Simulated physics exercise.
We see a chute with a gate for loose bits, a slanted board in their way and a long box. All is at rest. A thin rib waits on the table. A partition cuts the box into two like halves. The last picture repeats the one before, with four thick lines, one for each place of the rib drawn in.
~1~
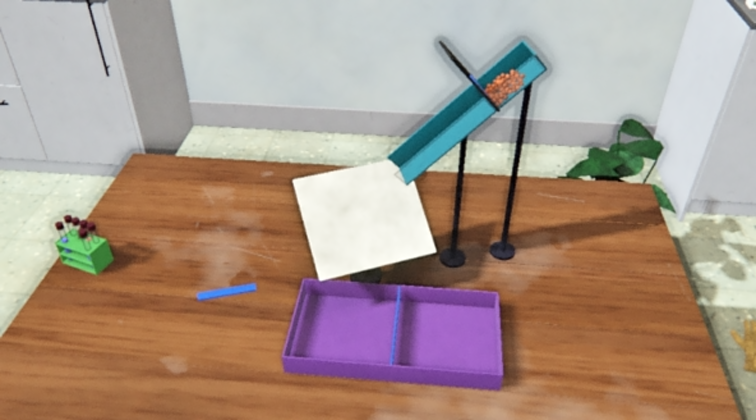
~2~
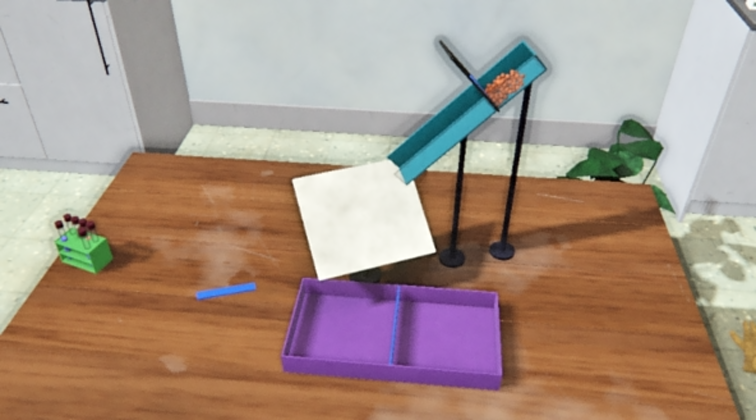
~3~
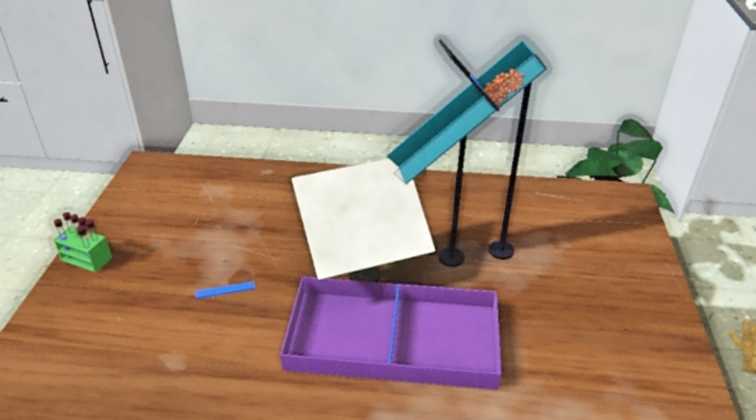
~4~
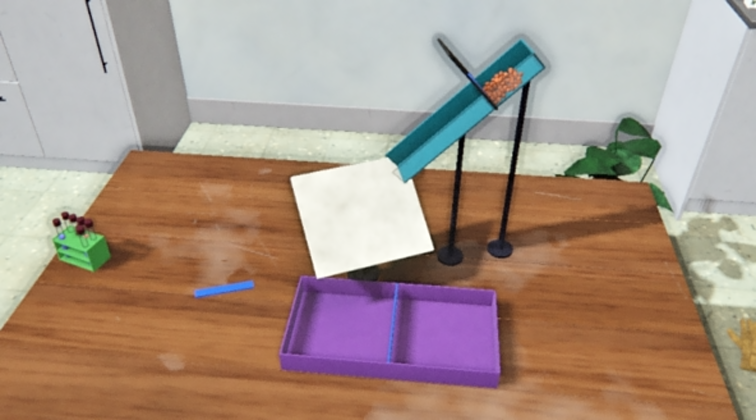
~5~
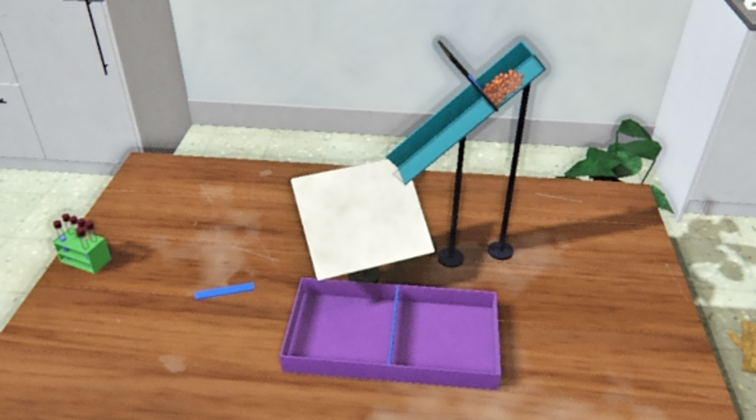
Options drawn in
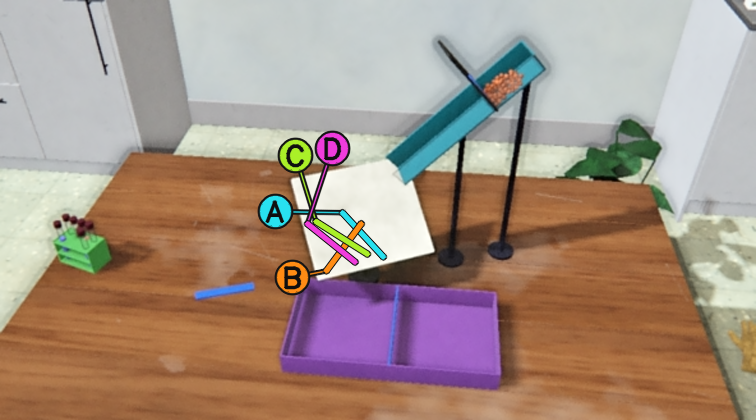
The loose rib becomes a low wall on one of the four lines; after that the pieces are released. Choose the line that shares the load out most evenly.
Use line C.
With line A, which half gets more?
Right.
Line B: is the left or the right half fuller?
Left.
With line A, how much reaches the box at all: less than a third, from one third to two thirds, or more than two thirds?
More than two thirds.
On the marked copy, line A from (342, 212) to (383, 256); line B from (361, 223) to (326, 270); line C from (315, 221) to (367, 254); line D from (307, 223) to (355, 262).
For line A, of what is caught, roughly a quarter in the left half, the larger part in the right.
For line B, of what is caught, almost all in the left half, about a tenth in the right.
For line C, of what is caught, roughly two thirds in the left half, roughly a third in the right.
For line D, of what is caught, almost all in the left half, about a tenth in the right.
